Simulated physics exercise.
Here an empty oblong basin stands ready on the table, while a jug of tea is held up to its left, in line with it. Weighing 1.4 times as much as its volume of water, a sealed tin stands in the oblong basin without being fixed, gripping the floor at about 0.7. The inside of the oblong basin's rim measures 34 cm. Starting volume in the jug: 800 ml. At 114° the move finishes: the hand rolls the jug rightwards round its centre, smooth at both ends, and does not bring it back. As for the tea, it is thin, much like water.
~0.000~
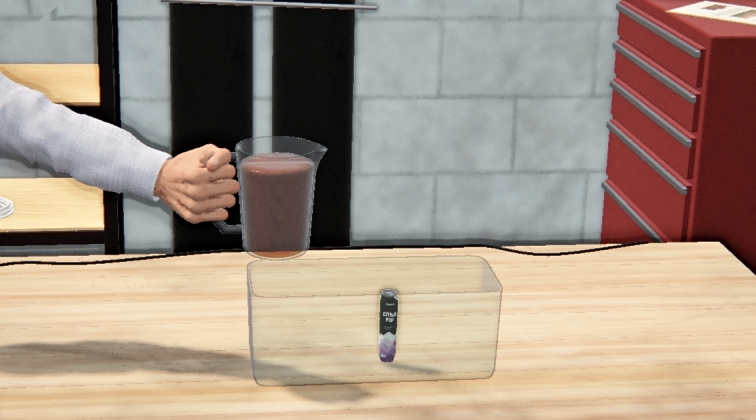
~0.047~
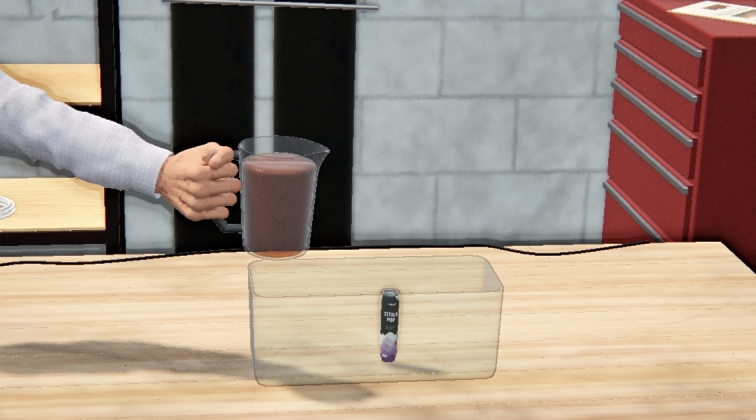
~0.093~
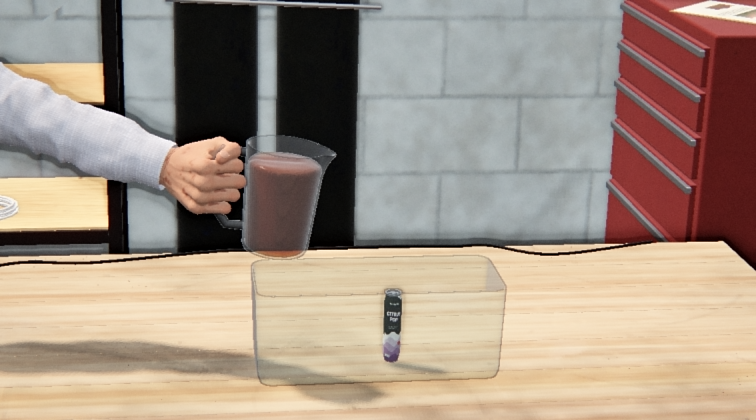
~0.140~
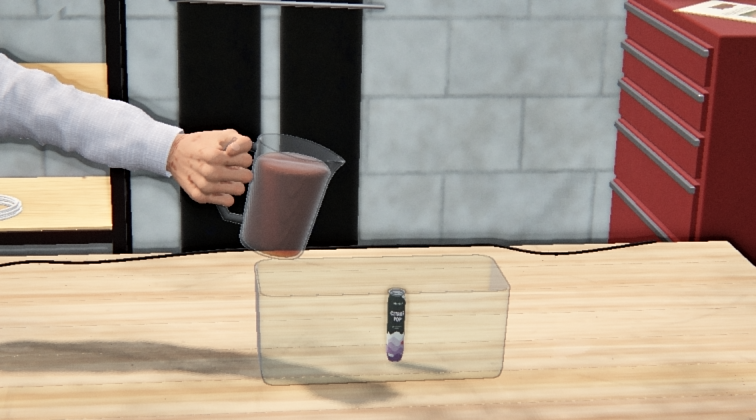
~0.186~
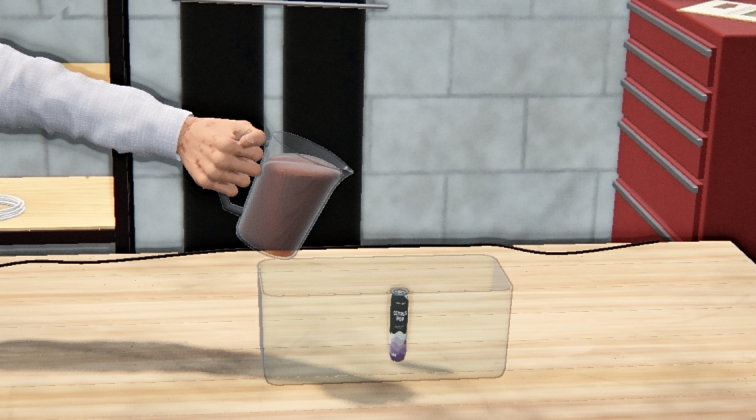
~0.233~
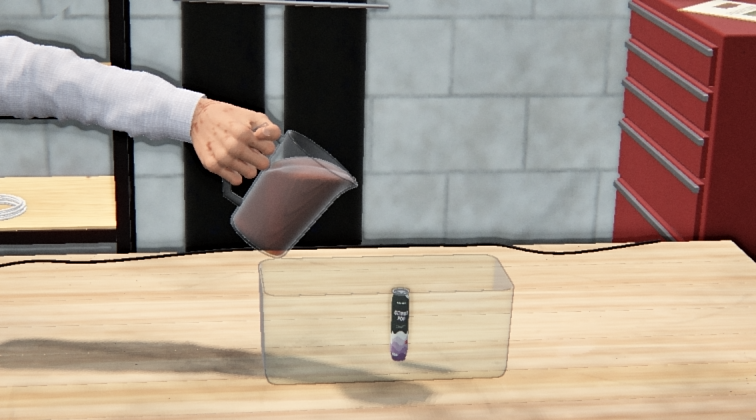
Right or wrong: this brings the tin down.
Right, the tin comes down.
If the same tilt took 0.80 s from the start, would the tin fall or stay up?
Outcome - the tin ends up overturned.
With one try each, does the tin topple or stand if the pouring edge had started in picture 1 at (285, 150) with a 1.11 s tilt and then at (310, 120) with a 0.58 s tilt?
The tin stays vertical the first time and overturns the second time.
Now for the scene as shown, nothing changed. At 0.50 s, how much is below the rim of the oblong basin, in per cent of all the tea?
Roughly 26 per cent.
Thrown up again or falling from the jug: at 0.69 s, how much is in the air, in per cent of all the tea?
Close to 8 %.
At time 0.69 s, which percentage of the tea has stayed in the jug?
Roughly 12 per cent.
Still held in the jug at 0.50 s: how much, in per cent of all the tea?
Some 56 per cent.
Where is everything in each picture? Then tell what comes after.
The first picture shows tilt 0°; pouring edge (326, 148); surface from (240, 162) to (315, 161); the oblong basin's rim runs from (250, 280) to (493, 274); the tin's top is at (389, 296).
The second picture shows tilt 2°; pouring edge (329, 149); surface from (241, 162) to (317, 162).
The third picture shows tilt 6°; pouring edge (336, 153); surface from (248, 159) to (322, 164).
The fourth picture shows tilt 14°; pouring edge (345, 160); surface from (257, 159) to (331, 166).
The fifth picture shows tilt 24°; pouring edge (353, 171); surface from (256, 178) to (343, 169).
The sixth picture shows tilt 36°; pouring edge (358, 184); surface from (254, 185) to (352, 174).
Then, 0.50 s in, the tilt is 104° and 56 per cent is still to pour; the tin stands where it began.
Then, 0.69 s in, the tilt is 114° and 11 per cent is still to pour; the tin leans 15°.
Then, 0.89 s in, the tilt is 114° and 0 per cent is still to pour; the tin lies on its side.
Then, 1.11 s in, the tilt is 114° and 0 per cent is still to pour; the tin lies on its side.
Finally, the tin lies on its side.
